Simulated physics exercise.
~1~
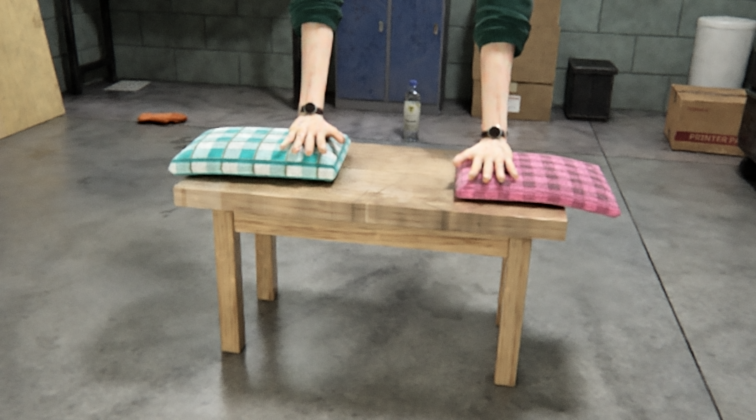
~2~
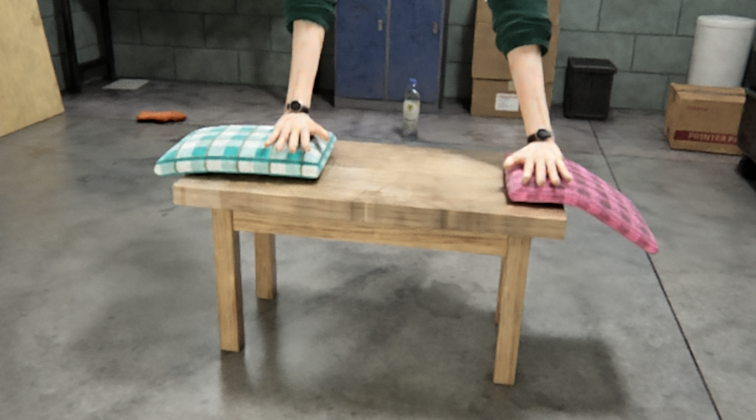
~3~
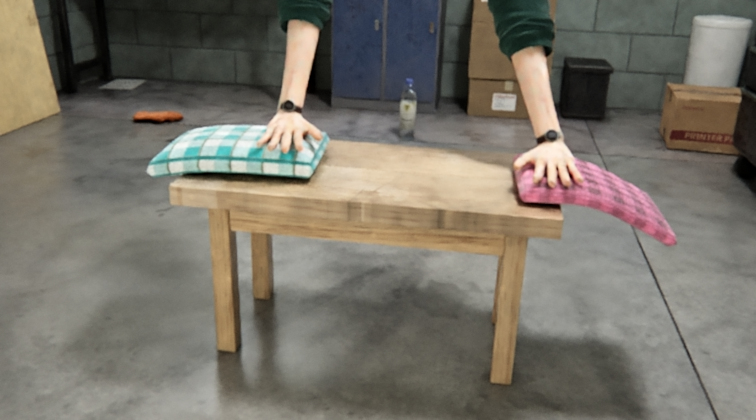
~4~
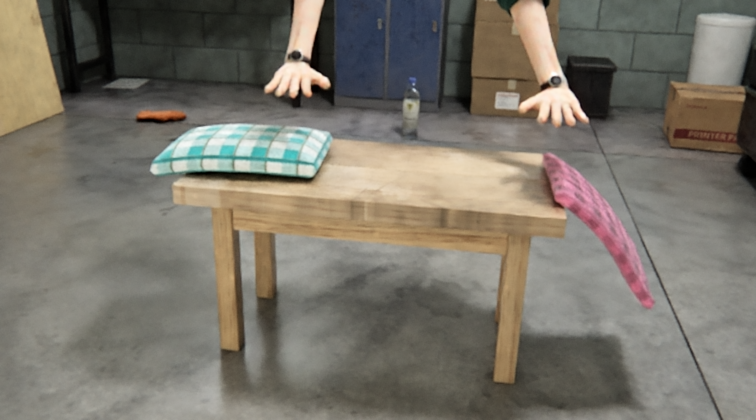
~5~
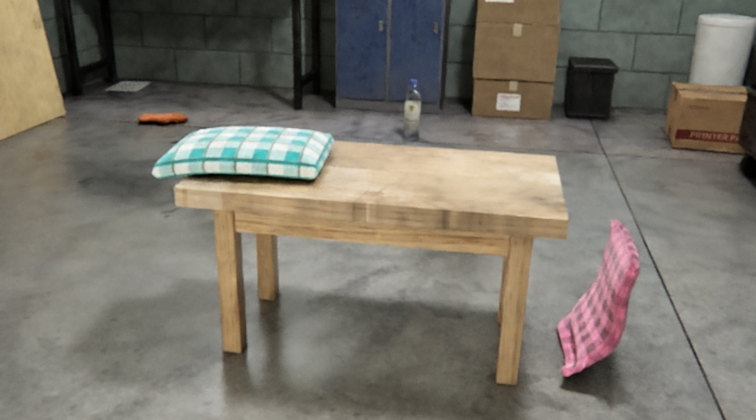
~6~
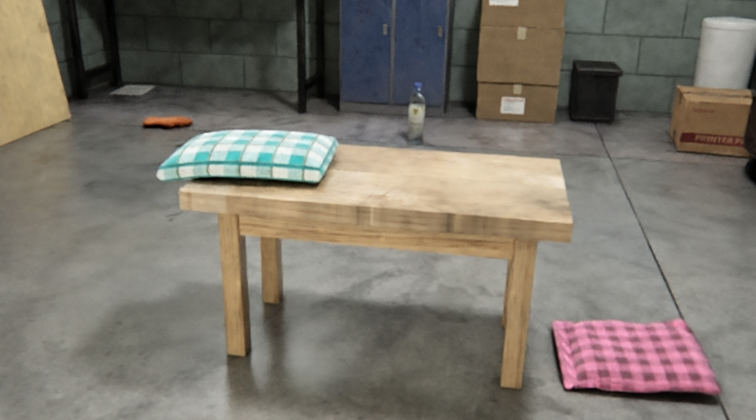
In a garage-like room with a concrete floor, a wooden bench holds a turquoise checked cushion-like item on the left and a pink checked pad on the right. Two hands press on them and slide them apart, the turquoise one slightly left and the pink one farther right, until much of it droops past the bench's end. The hands then lift away, and the pink pad tips downward over the edge. It drops upright beside the bench leg and falls flat on the floor, while the turquoise item stays resting on top.
